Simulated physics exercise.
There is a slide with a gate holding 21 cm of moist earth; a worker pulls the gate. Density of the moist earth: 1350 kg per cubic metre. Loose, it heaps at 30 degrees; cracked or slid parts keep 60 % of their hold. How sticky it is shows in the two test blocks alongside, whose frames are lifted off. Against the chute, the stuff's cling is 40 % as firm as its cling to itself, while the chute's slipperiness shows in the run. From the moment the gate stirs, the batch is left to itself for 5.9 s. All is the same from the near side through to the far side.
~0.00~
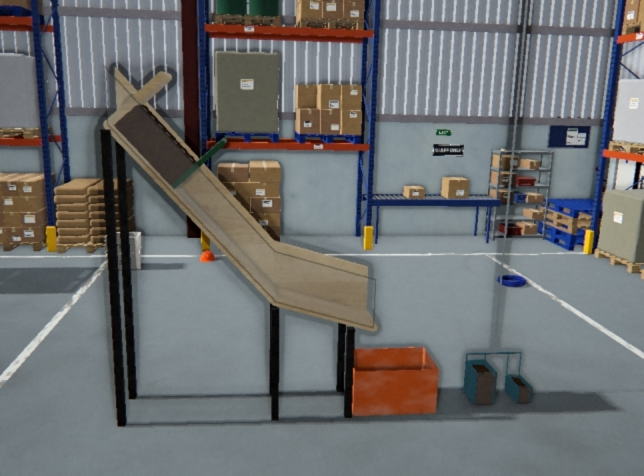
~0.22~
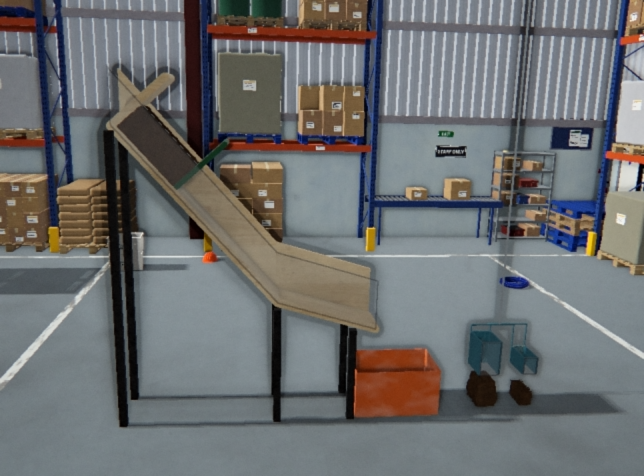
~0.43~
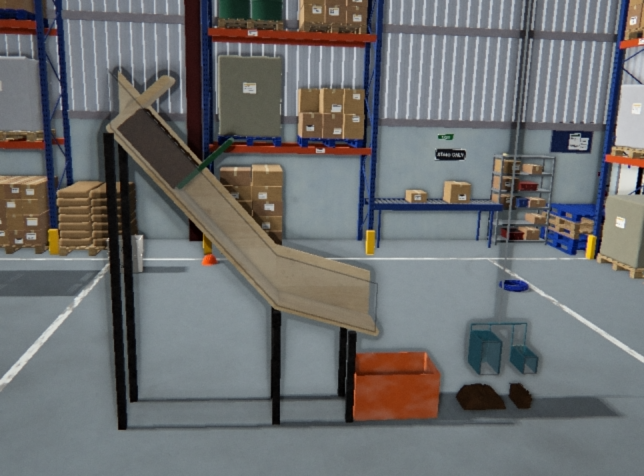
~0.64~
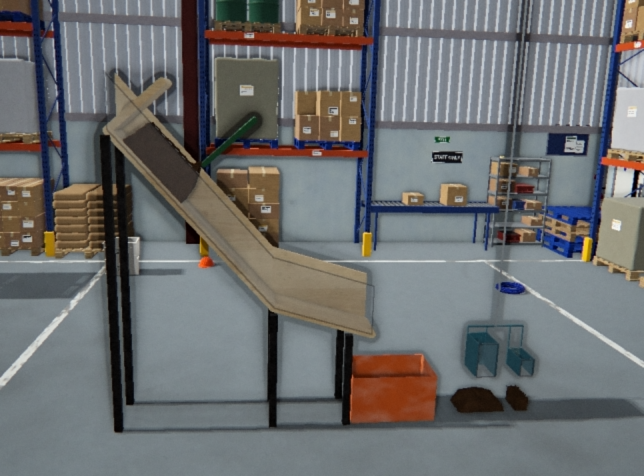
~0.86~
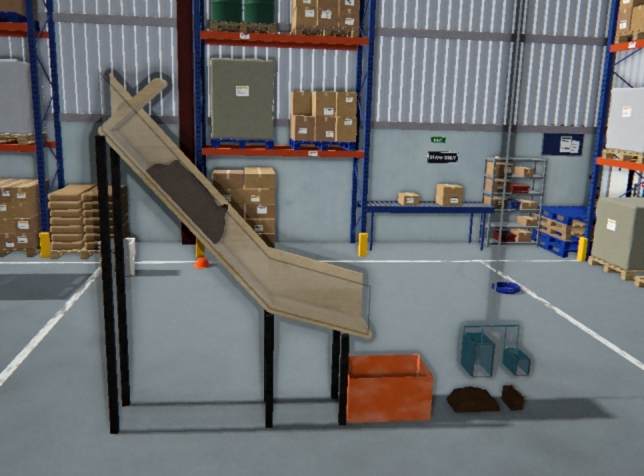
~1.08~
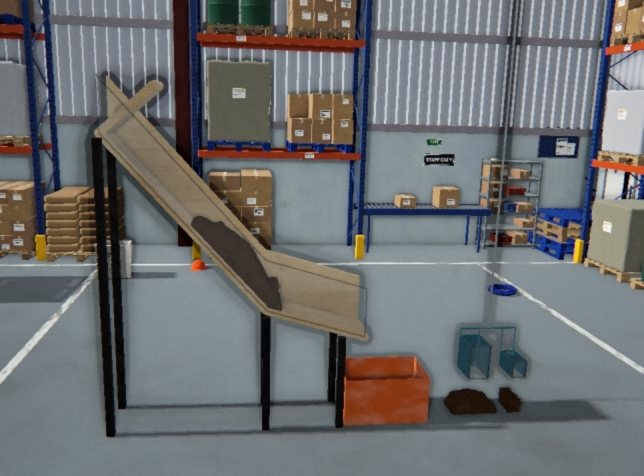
The video shows two teal molds lifting off small dark earth blocks beside an orange bin, the left block slumping lower, before a green gate swings up on a raised chute and dark earth slides down toward the right.
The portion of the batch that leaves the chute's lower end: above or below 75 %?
Higher than 75 %.
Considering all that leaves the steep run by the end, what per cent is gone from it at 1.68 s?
I'd say near 100 per cent.
By 1.68 s, none is on the steep run, 33 % on the flatter one and 67 % past the end.
By 2.39 s, none is on the steep run, 2 % on the flatter one and 98 % past the end.
By 3.10 s, none is on the steep run, 2 % on the flatter one and 98 % past the end.
By 3.81 s, none is on the steep run, 2 % on the flatter one and 98 % past the end.
By 6.25 s, at the end, none is on the steep run, 2 % on the flatter one and 98 % past the end.
